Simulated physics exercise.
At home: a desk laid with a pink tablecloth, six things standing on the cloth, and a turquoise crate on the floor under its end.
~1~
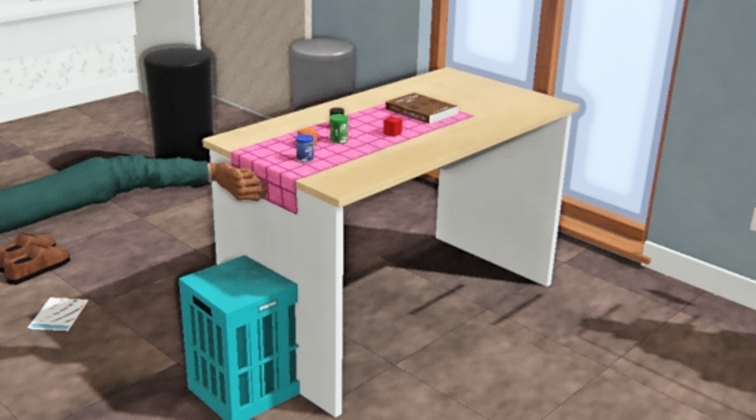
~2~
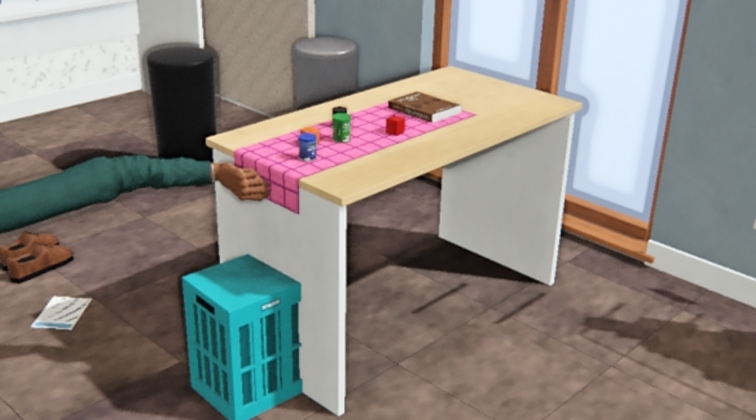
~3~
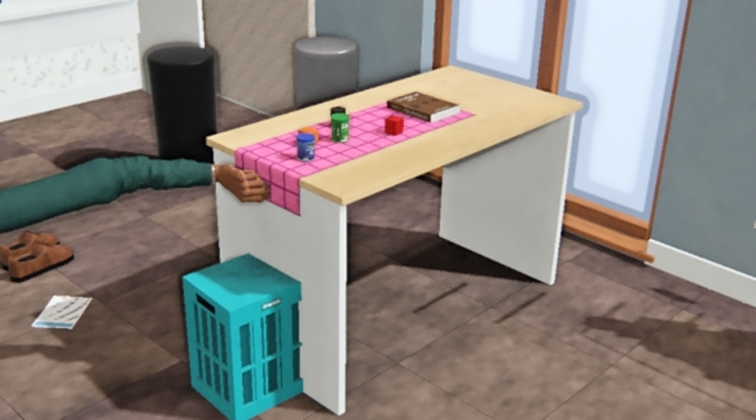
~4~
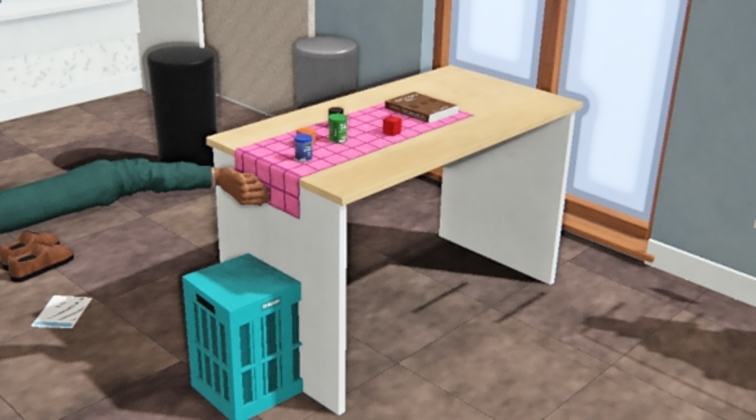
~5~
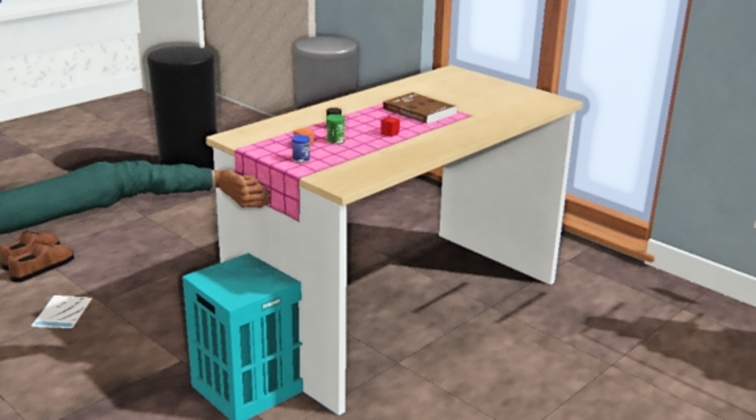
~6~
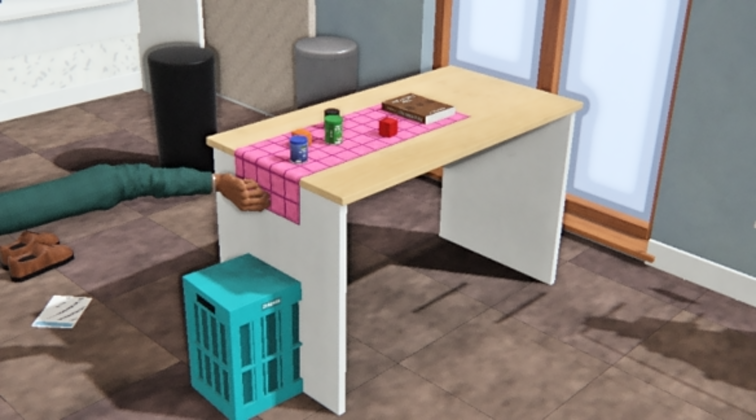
In a room with a brown tiled floor and glass doors behind, a pale wooden table is seen from slightly above. A pink checked cloth holds blue and green cans, a black pot, orange and red cubes and a brown book, above a turquoise crate. After a tiny early shift in the view, a hand at the left draws the cloth and its objects slightly leftward, lowering the hem.
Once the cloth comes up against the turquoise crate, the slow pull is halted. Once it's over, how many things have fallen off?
In all, two slip off.
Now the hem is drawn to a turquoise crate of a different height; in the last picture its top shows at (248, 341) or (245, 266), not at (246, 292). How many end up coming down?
For the first height 4, for the second 1.
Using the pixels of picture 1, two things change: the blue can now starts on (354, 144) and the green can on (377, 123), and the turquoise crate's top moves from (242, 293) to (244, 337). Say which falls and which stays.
Result: Blue can gone, green can still there.
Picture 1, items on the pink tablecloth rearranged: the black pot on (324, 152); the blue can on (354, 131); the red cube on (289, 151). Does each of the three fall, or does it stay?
In the end the black pot gets dislodged, while the blue can rides it out and the red cube gets dislodged.
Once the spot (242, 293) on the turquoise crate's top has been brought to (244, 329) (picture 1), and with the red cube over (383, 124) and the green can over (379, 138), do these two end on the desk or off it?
Looks like the red cube hangs in there, and the green can hangs in there.
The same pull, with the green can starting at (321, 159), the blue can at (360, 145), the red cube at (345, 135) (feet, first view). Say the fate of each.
In the end the green can is no longer up there, the blue can is still up there and the red cube is still up there.
A little later, hem near (267, 255); blue can gone.
Next, hem on the crate; blue can and orange cube gone.
When it is over, hem on the crate; blue can and orange cube gone. The desk loses two.
